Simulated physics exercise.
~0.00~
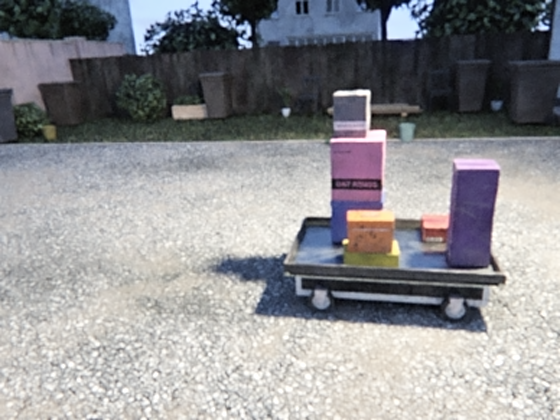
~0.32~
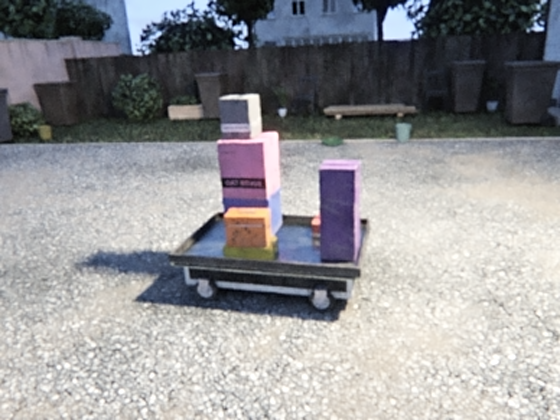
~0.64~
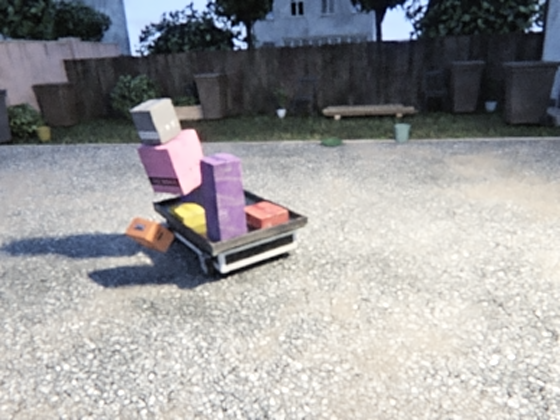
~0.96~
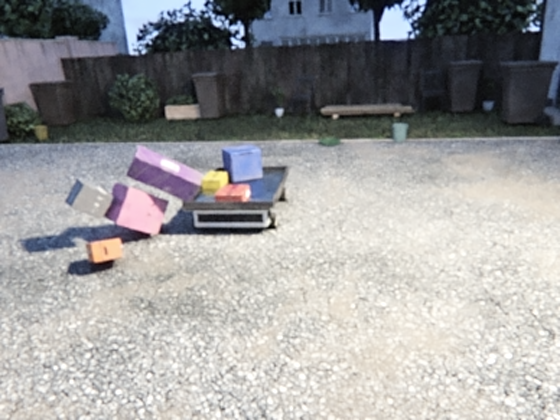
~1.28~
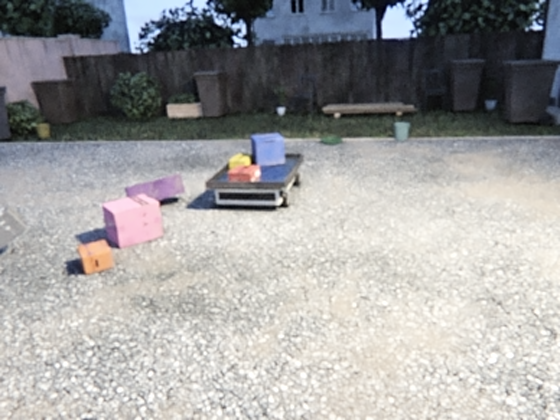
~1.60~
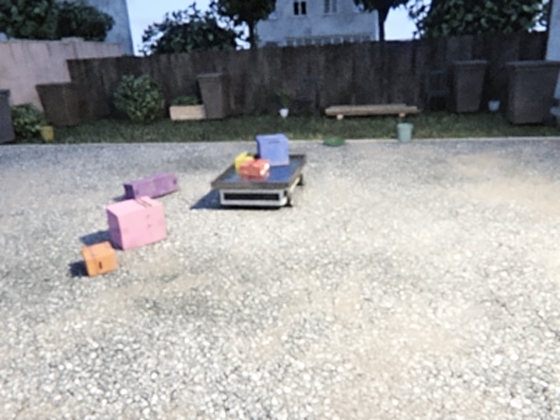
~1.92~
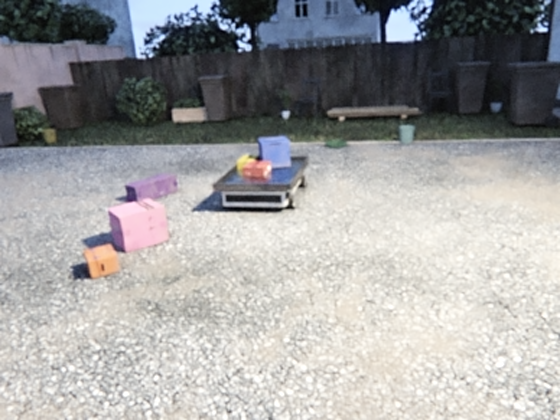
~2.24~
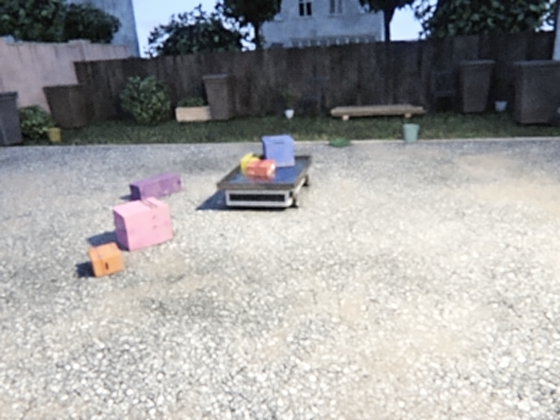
On a gravel yard by a wooden fence, a cart stacked with coloured boxes rolled left and swung around away from the viewer, spilling the orange, pink, grey and purple ones, then stopped with the blue, red and yellow ones still aboard.
